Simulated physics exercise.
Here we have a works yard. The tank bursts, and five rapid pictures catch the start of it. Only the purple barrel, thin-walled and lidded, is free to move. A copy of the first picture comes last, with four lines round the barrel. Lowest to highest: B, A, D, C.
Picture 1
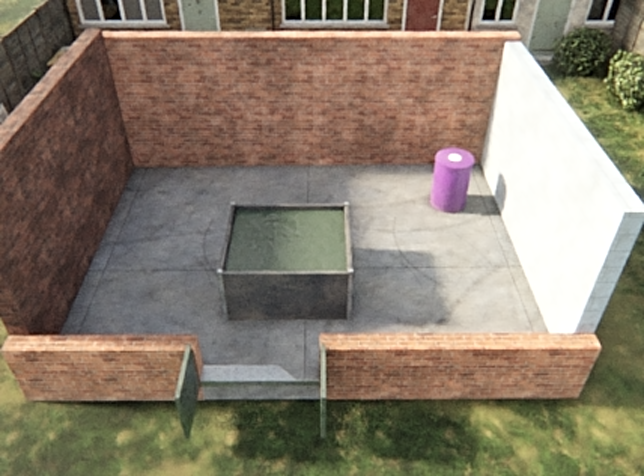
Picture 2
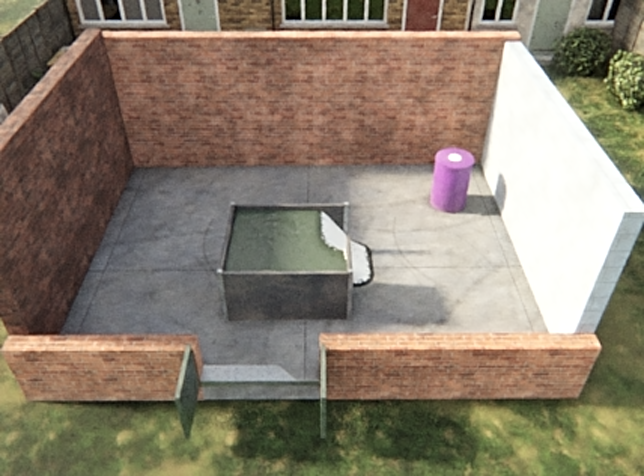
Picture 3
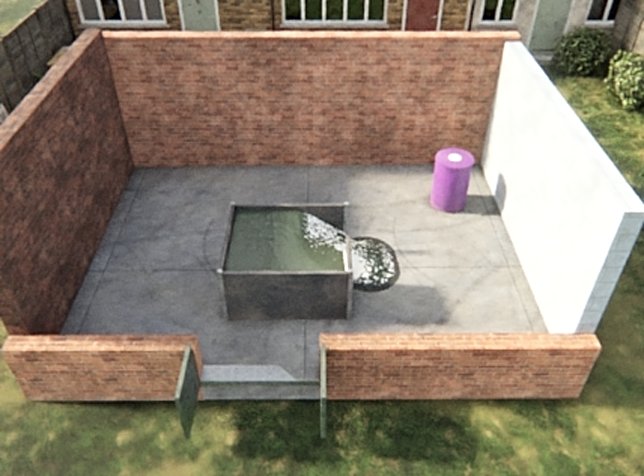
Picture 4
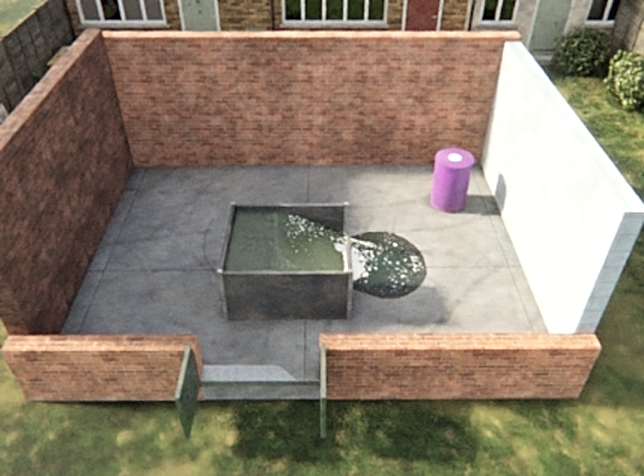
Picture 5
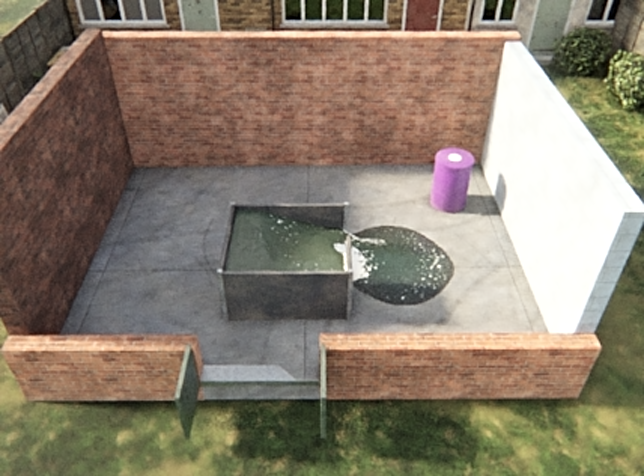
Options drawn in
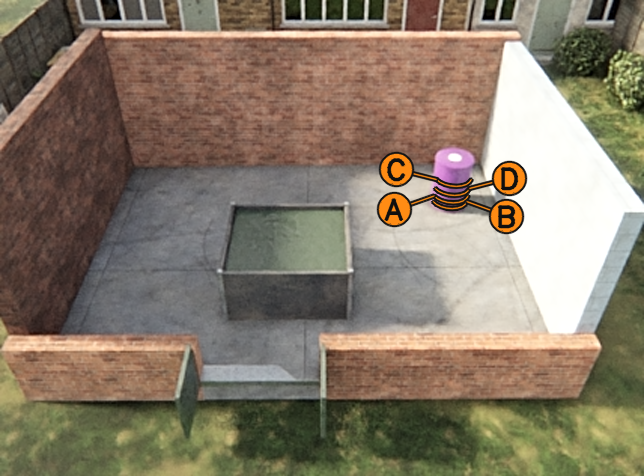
Water poured out of the right side of the full square tank in the walled yard and spread rightward across the paving in a widening, foam-flecked puddle, while the purple barrel stood still.
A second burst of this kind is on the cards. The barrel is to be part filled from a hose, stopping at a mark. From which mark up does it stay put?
Choose A.
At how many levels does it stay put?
Three.
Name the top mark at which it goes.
That is mark B.
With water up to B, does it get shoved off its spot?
Yes, it does.
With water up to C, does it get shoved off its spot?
No.
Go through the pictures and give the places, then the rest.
Lid of the purple barrel at (455, 158); tank full, its middle at (288, 241); open gate at (259, 337).
Water covers 1 % of the ground and is seen nearest the barrel at (361, 246).
Water covers 3 % of the ground and is seen nearest the barrel at (382, 244).
Water covers 5 % of the ground and is seen nearest the barrel at (393, 237).
Lid of the purple barrel at (455, 158); water covers 7 % of the ground and is seen nearest the barrel at (413, 234).
On the marked copy, A at (453, 202); B at (452, 208); C at (456, 186); D at (454, 195); from the bottom up B, A, D, C.
With A, it does not move.
With B, it is pushed about twice its own width away.
With C, it does not move.
With D, it does not move.
